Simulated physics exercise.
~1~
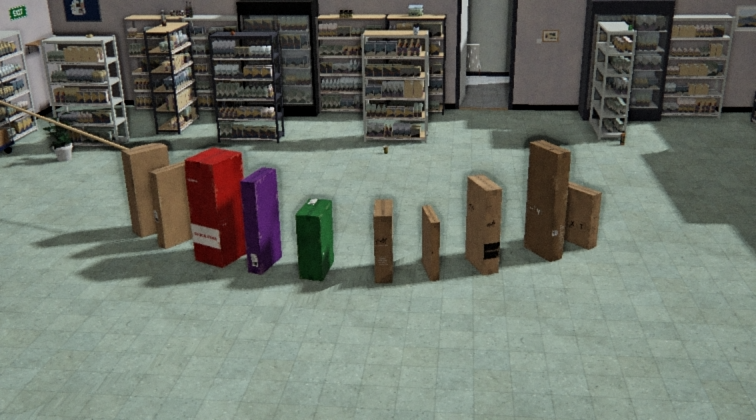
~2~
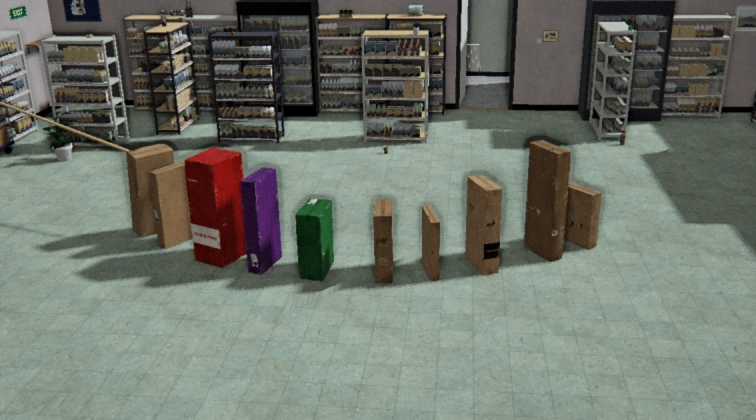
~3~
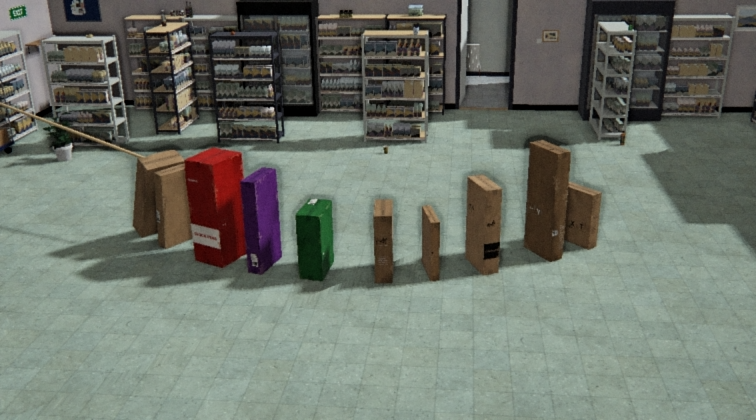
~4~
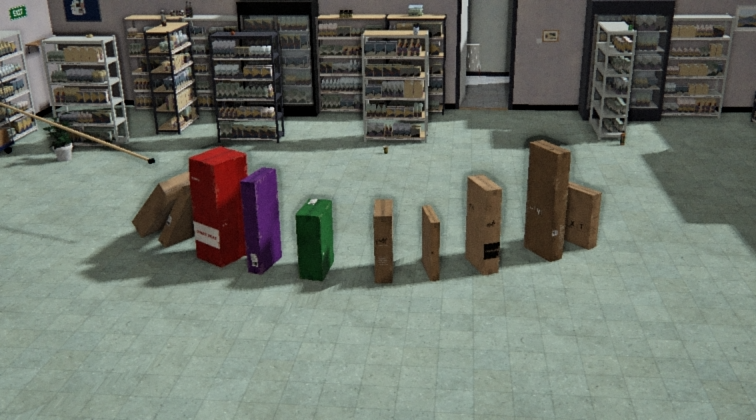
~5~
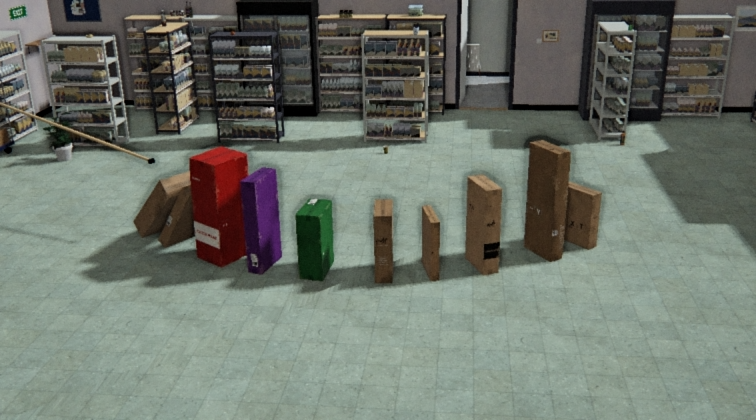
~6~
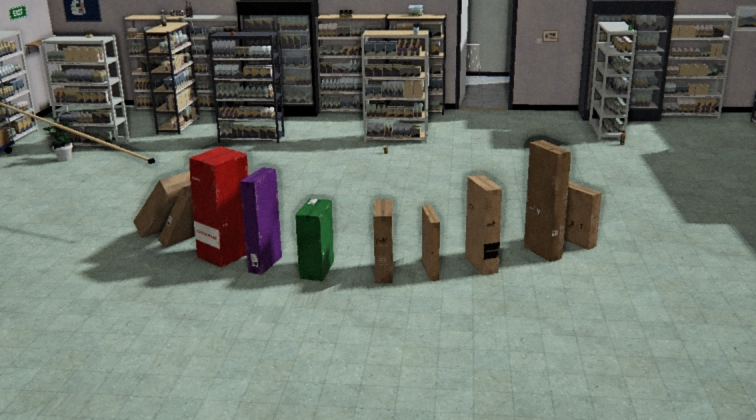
A pole tips two brown cartons at the left, which lean while the rest stay standing.
